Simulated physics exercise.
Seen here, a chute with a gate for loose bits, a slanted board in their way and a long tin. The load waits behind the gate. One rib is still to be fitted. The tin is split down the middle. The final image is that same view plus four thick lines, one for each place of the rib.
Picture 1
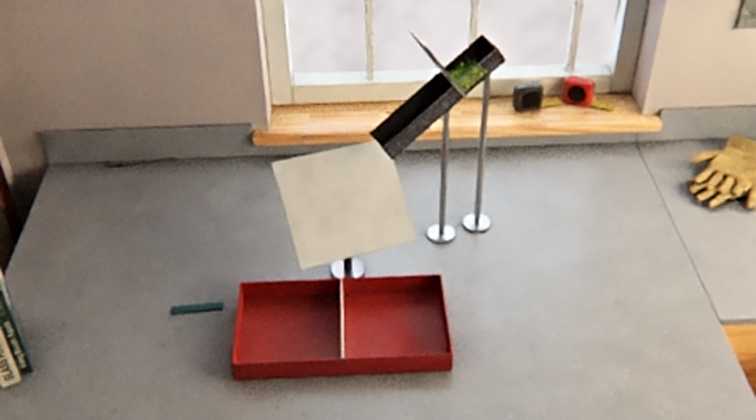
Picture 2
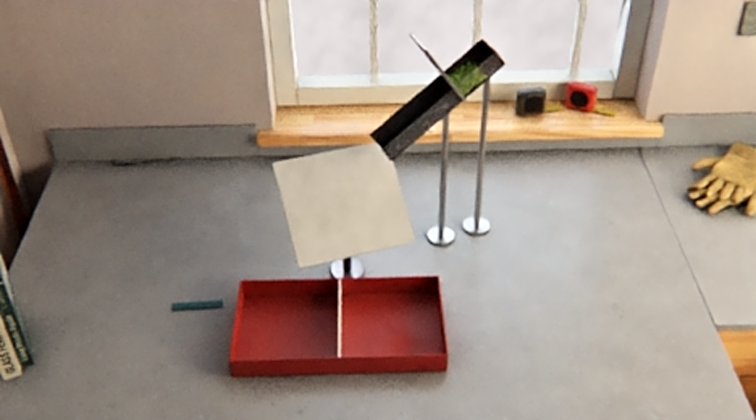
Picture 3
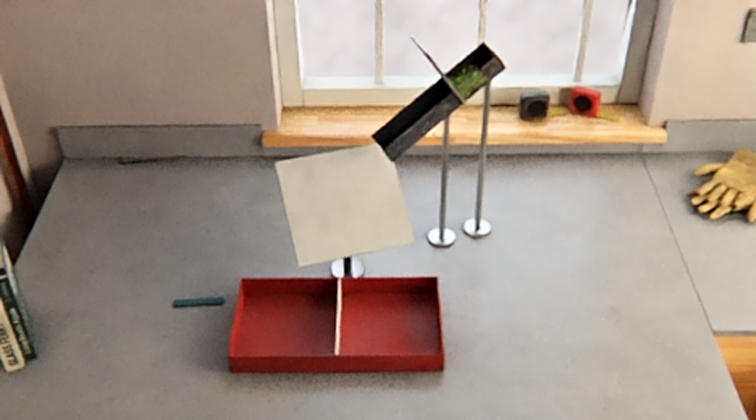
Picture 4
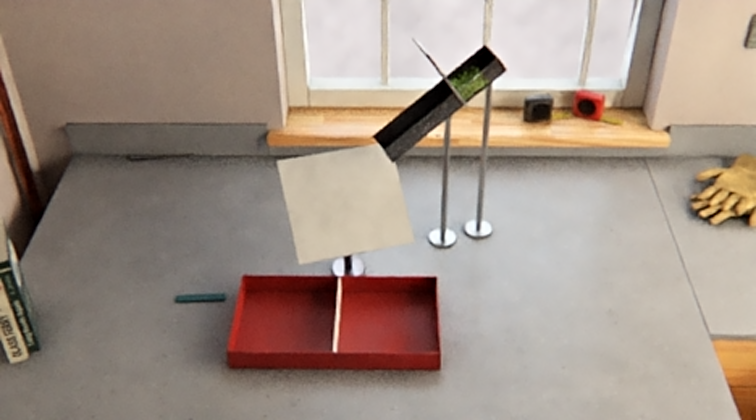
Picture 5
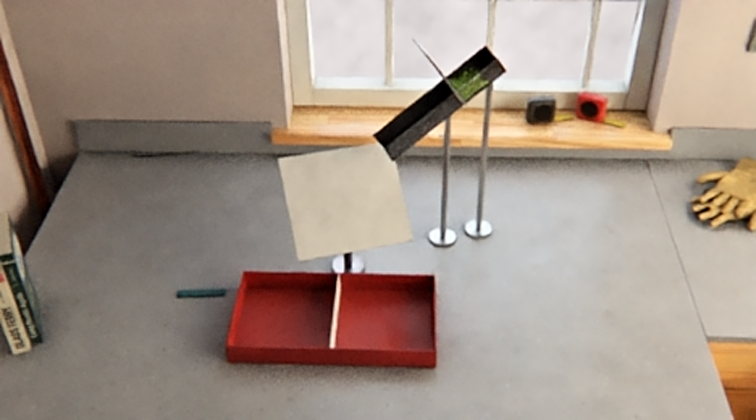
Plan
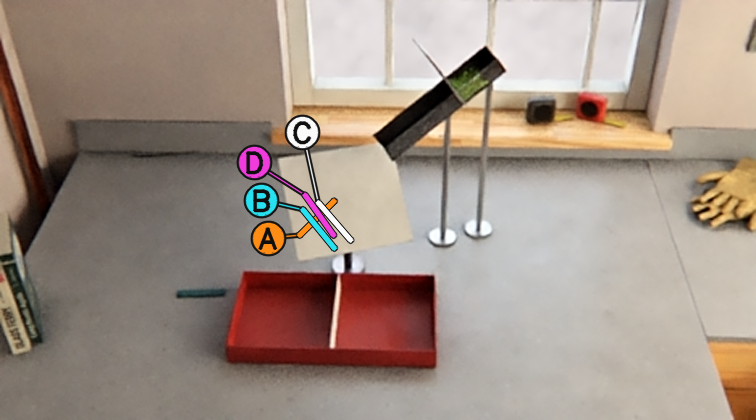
To begin with, a sloping chute holds green bits behind a raised flap, above a tilted pale board and a red tin split down the middle. The view then drifts slightly, shifting the books and tape measures a little, while the load stays still in the chute and the tin stays empty.
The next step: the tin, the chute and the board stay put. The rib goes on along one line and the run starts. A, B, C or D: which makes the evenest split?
A.
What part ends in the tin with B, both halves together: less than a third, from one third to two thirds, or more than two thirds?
More than two thirds.
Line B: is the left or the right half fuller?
The right half.
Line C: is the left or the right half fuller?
The right half.
On the marked copy, line A from (334, 201) to (299, 235); line B from (302, 209) to (334, 248); line C from (318, 202) to (350, 240); line D from (305, 195) to (333, 235).
With A, of what is caught, roughly two thirds in the left half, roughly a third in the right.
With B, of what is caught, just a few in the left half, almost all in the right.
With C, of what is caught, just a few in the left half, almost all in the right.
With D, of what is caught, just a few in the left half, almost all in the right.
